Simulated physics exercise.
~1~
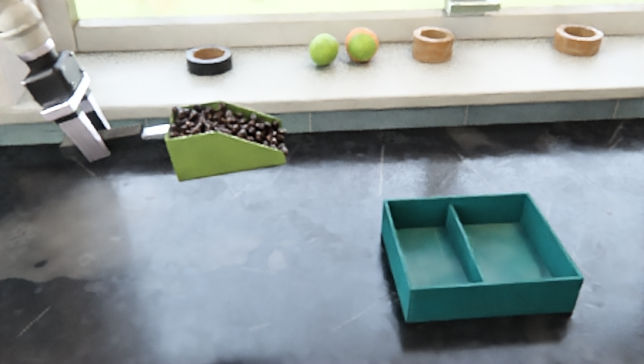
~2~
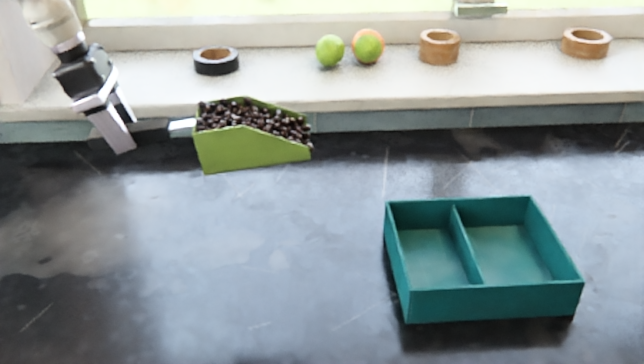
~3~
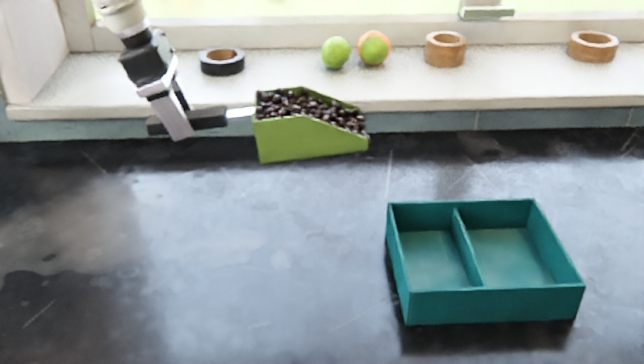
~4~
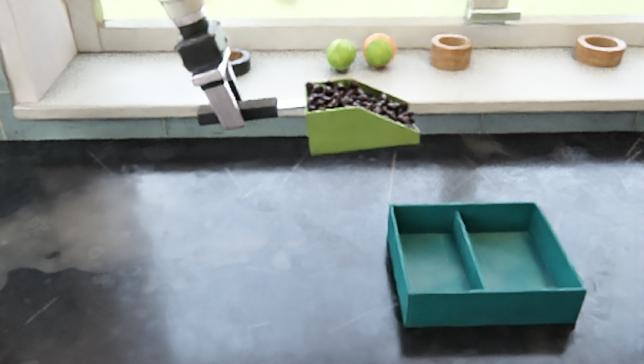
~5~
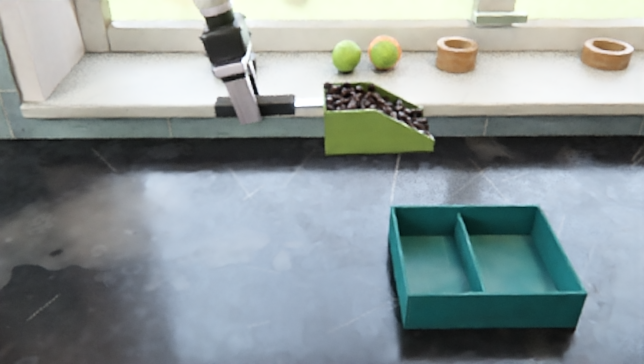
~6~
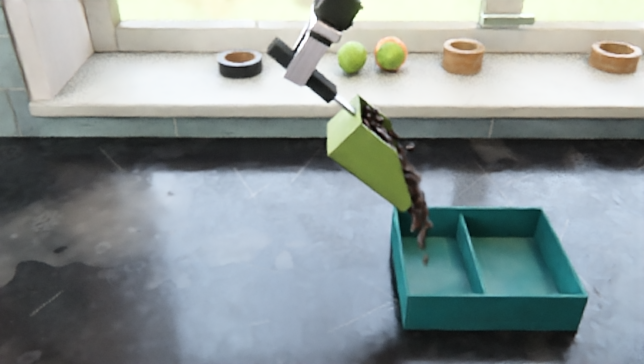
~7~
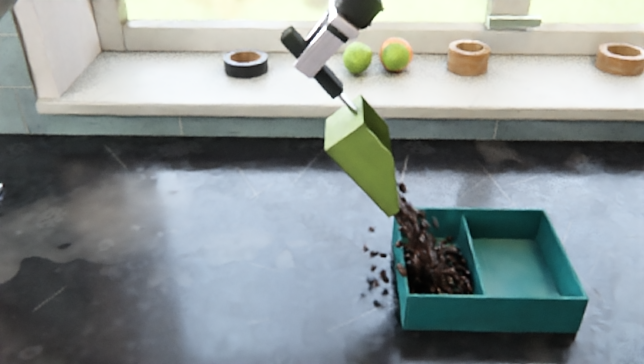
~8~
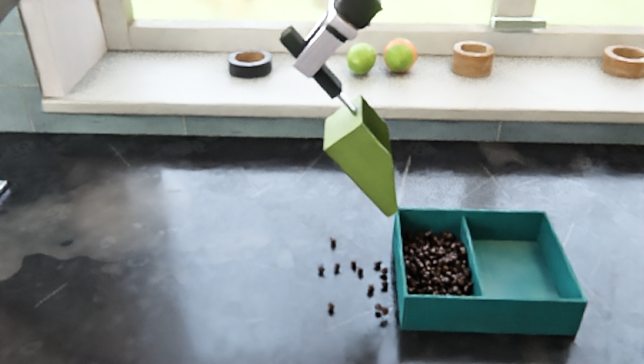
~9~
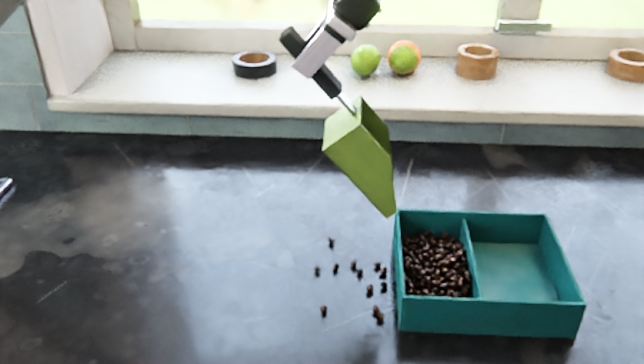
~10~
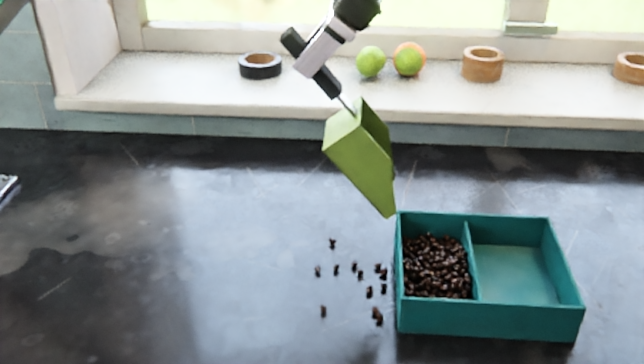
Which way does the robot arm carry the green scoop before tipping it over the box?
It carries the scoop to the right, from near the left end of the counter towards the teal box.
